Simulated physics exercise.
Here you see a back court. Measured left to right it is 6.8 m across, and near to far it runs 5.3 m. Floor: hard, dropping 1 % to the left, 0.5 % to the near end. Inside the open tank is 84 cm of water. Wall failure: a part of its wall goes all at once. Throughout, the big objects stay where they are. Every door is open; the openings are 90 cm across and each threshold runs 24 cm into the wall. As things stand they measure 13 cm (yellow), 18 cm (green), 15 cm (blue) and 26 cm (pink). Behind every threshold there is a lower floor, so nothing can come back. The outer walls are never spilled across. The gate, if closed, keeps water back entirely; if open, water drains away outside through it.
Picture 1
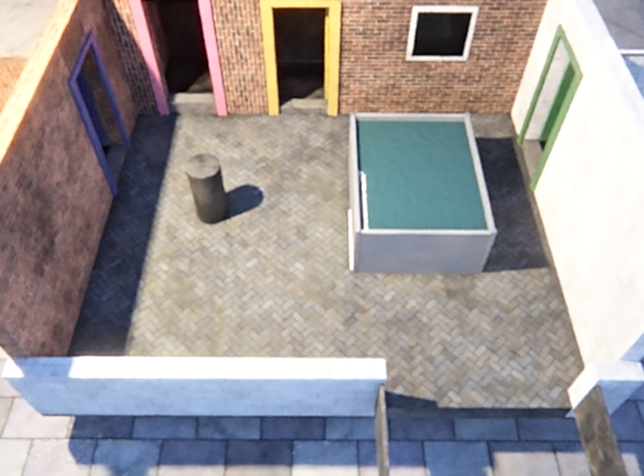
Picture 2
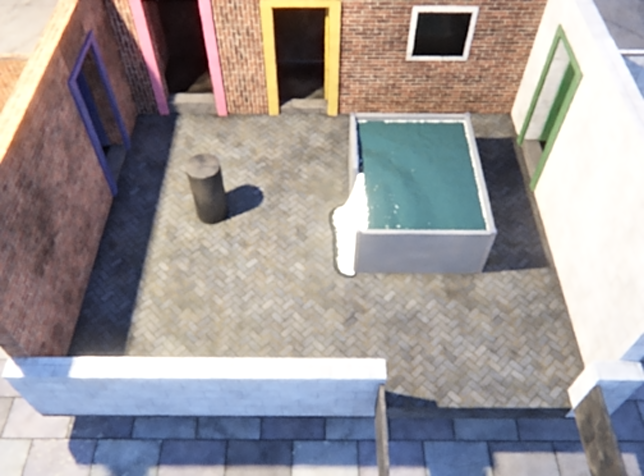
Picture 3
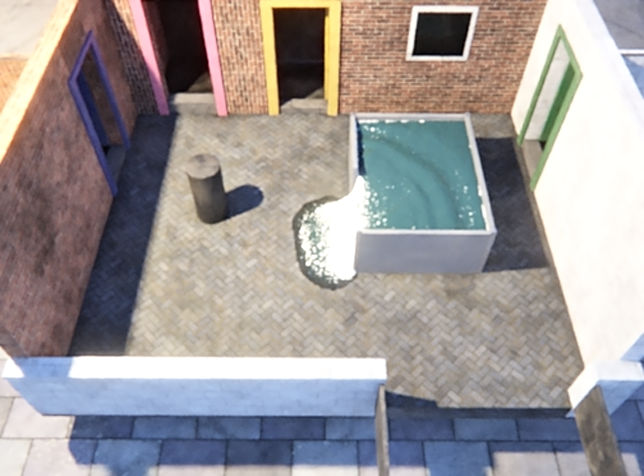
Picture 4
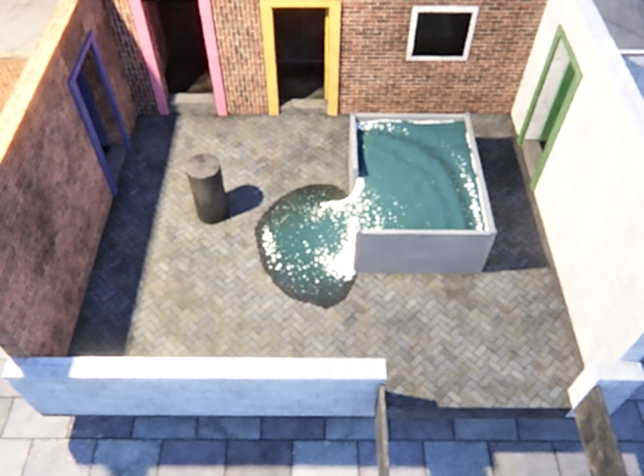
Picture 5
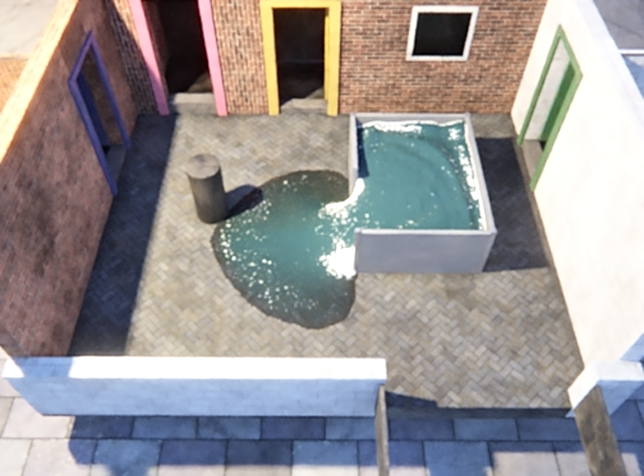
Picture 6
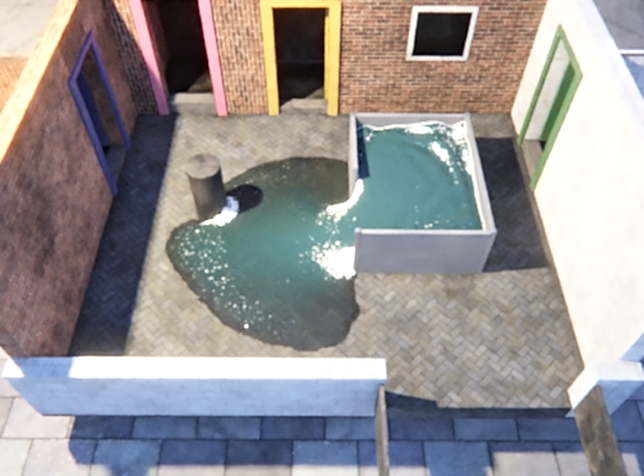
In a walled brick courtyard, water burst out through the left side of a big open tank and spread leftward across the paving in a widening, foamy pool, washing against a dark round post.
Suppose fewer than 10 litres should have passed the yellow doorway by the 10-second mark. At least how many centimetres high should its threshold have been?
I would say at least 8.5 cm.
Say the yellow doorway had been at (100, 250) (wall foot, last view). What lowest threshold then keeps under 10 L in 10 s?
33 cm.
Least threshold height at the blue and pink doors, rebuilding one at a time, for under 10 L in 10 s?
About 19 cm at blue and 19 cm at pink.
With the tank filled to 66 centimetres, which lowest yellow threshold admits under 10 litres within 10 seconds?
Roughly 5.5 centimetres.
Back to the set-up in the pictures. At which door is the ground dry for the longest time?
Coming last is the green one.
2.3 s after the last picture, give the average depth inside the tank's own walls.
On average, around 32 cm.
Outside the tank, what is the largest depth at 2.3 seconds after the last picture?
I'd estimate roughly 38 cm.
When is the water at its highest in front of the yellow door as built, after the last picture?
Roughly at 5.5 s.
Then, 0.7 s after the last picture water covers 45 % of the floor, deepest (40 cm) near (338, 252); it has not reached the yellow door.
Then, 2.3 s after the last picture water covers 50 % of the floor, deepest (38 cm) near (105, 272); 1 cm at the yellow door, 0 litres in over its 13 cm threshold.
Then, 9.3 s after the last picture water covers 95 % of the floor, deepest (16 cm) near (58, 388); 5 cm at the yellow door, 0 litres in over its 13 cm threshold.
At the yellow door as built, the water peaked near 13 cm, 5.7 s after the last picture.
With a threshold of 7 cm, 18 litres would have come in within the 10 s; with 10 cm, 4 litres. So under 10 litres takes about 8.5 cm.
